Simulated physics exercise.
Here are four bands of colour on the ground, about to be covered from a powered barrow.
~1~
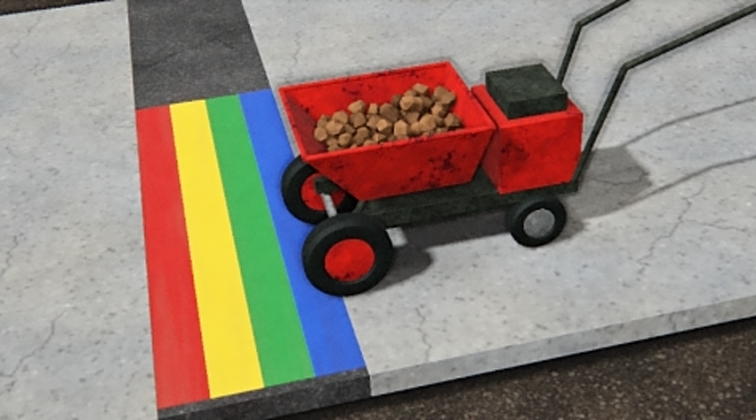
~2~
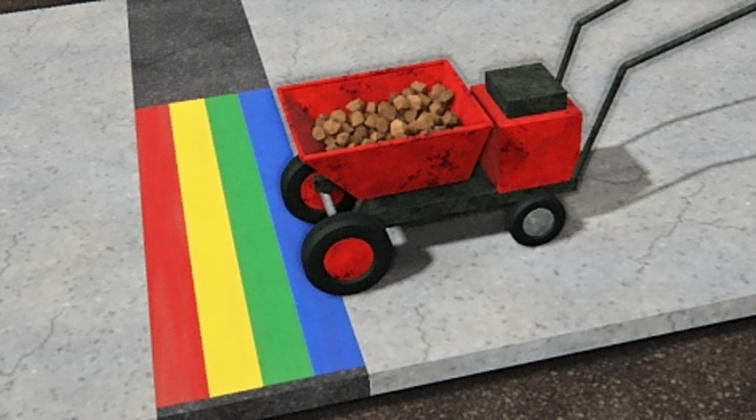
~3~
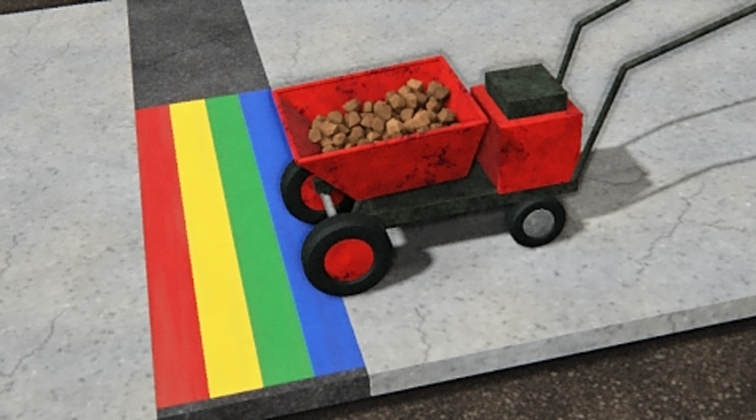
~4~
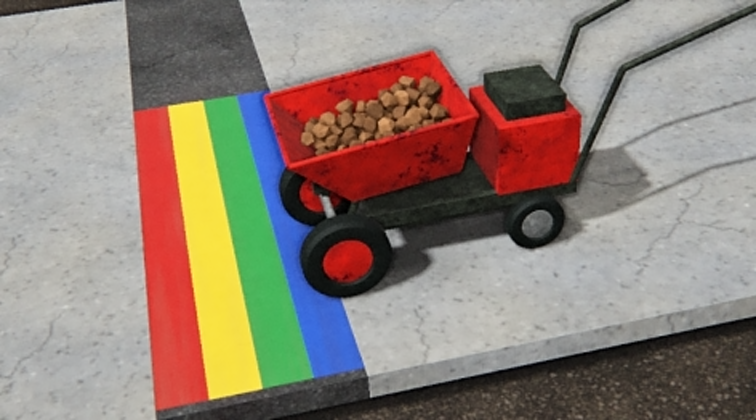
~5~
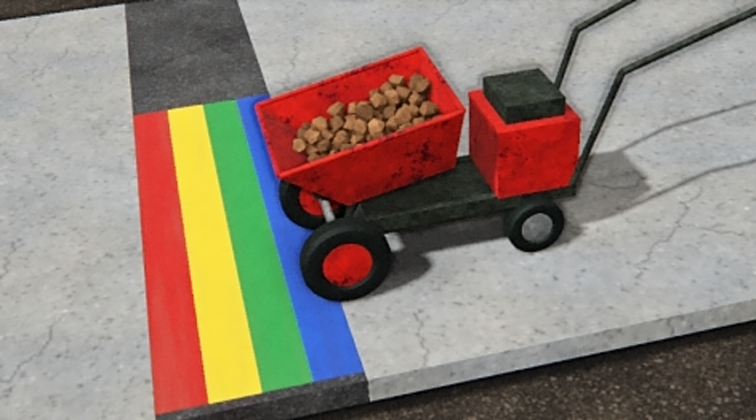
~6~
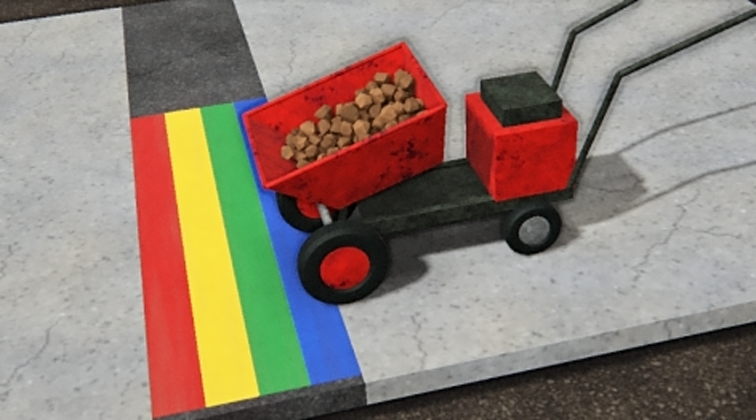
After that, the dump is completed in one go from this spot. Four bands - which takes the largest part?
Largest part: The red band.
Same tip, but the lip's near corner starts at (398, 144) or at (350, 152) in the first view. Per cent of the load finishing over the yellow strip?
30 % for the first, 40 % for the second.
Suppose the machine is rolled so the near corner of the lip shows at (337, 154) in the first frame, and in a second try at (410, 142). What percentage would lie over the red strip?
Okay, so the first one ends at 30 % and the second at 10 %.
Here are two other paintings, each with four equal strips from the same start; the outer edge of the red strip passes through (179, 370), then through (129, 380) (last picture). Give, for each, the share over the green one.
Near 0 and then 0 in a hundred.
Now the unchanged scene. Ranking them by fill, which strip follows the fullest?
The next spot goes to the yellow strip.
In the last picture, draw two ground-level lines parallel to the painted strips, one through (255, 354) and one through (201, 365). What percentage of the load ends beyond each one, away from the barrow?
The first comes to 90 per cent, the second to 70 per cent.
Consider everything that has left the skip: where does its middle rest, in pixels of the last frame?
Around (151, 288).
Soon after the last picture, skip tipped steeply; all in the skip.
A little later, skip tipped right over; about half in the skip; a small part over the yellow strip; about a third over the red strip; a small part off the paint.
Later still, skip tipped right over; a small part in the skip; about a quarter over the yellow strip; about a third over the red strip; about a third off the paint.
At rest, skip tipped right over; a small part in the skip; none over the blue strip; none over the green strip; about a quarter over the yellow strip; about a third over the red strip; about a third off the paint.
